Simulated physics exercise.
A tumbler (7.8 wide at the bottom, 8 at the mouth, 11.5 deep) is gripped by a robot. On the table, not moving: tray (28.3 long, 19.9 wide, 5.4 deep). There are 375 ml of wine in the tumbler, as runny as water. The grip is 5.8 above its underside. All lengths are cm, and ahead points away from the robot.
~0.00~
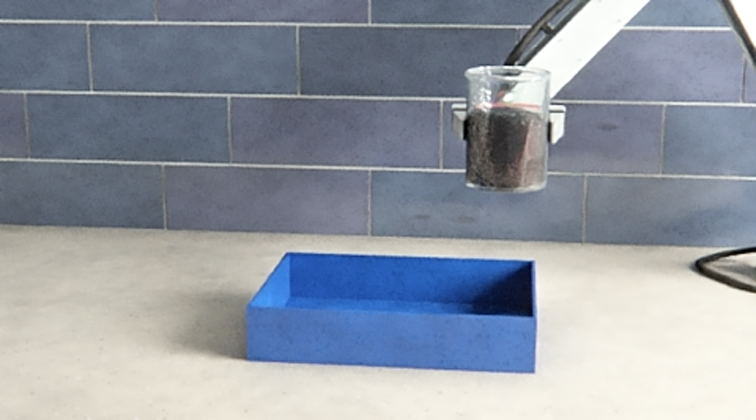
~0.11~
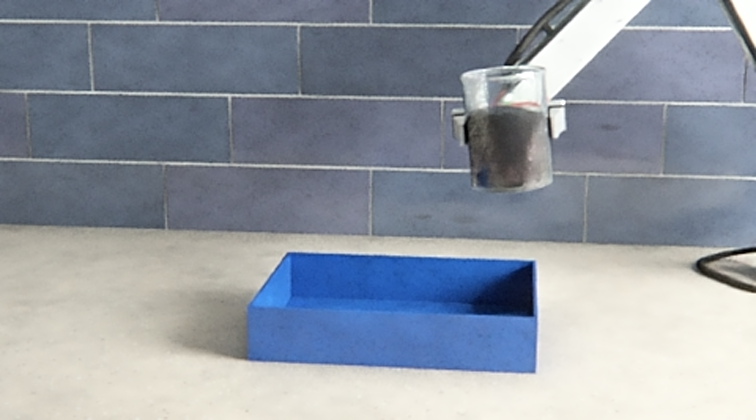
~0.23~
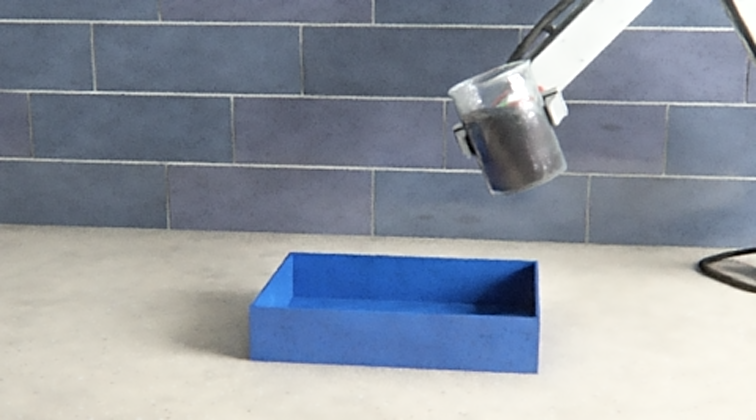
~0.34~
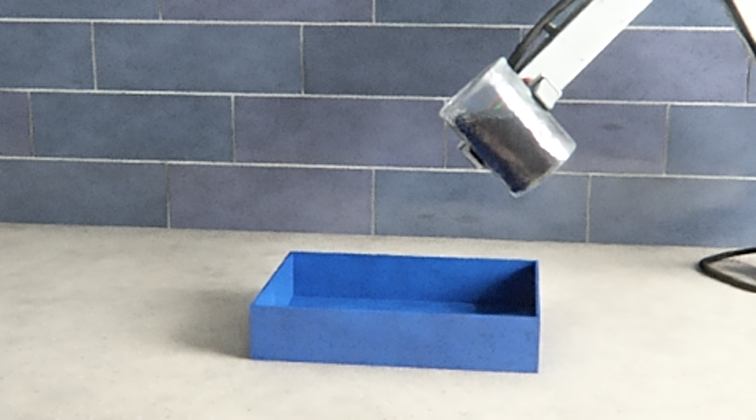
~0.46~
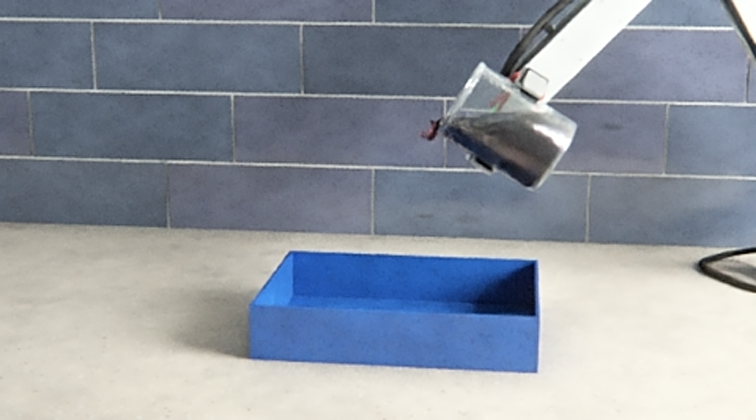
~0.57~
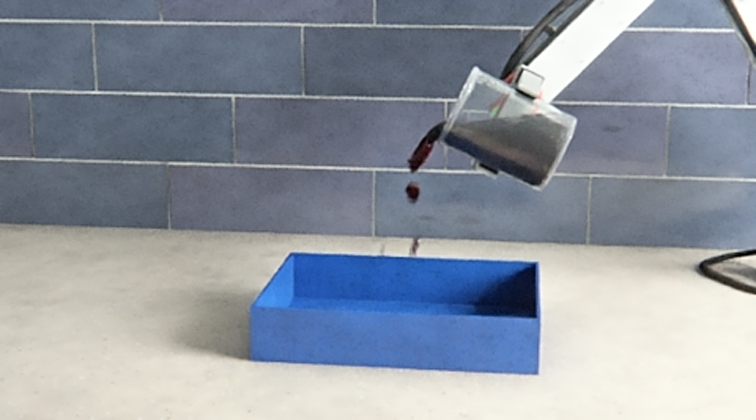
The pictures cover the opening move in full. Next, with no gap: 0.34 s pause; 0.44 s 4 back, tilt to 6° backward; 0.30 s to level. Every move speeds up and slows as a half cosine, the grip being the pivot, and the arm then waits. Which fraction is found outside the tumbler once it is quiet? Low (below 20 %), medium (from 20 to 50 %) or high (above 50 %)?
Outside the tumbler the share is medium, from 20 to 50 %.
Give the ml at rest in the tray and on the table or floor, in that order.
About 90, 5 ml.
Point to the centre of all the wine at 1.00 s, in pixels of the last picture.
Around (479, 183).
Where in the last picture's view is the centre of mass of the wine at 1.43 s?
Around (501, 200).
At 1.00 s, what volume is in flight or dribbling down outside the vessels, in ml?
Some 15 ml.
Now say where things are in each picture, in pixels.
In the first picture, tumbler middle at (507, 130), level; upper third of the wine around (507, 120), from x 470 to 545, top at y 105; 375 ml in the tumbler.
In the second picture, tumbler middle at (508, 130), tilted 6° forward; upper third of the wine around (508, 120), from x 470 to 550, top at y 105.
In the third picture, tumbler middle at (509, 130), tilted 22° forward; upper third of the wine around (506, 120), from x 465 to 560, top at y 105.
In the fourth picture, tumbler middle at (509, 129), tilted 43° forward; upper third of the wine around (504, 121), from x 450 to 570, top at y 110.
In the fifth picture, tumbler middle at (507, 129), tilted 59° forward; upper third of the wine around (507, 123), from x 425 to 570, top at y 110.
In the sixth picture, tumbler middle at (508, 131), tilted 65° forward; upper third of the wine around (513, 127), from x 380 to 570, top at y 115; 360 ml in the tumbler, 15 ml in the air or running down outside.
By 1.00 s, tilted 58° forward, liquid up to 23 above the table; 285 ml in the tumbler, 75 ml in the tray, 15 ml in the air or running down outside.
By 1.43 s, tilted 5° backward, liquid up to 24 above the table; 275 ml in the tumbler, 95 ml in the tray, 5 ml on the table or floor.
By 1.85 s, level, liquid up to 23 above the table; 275 ml in the tumbler, 95 ml in the tray, 5 ml on the table or floor.
By 2.65 s, level, liquid up to 23 above the table; 275 ml in the tumbler, 95 ml in the tray, 5 ml on the table or floor.
Final state, 275 ml in the tumbler, 95 ml in the tray, 5 ml on the table or floor. That is 26 % outside the tumbler.
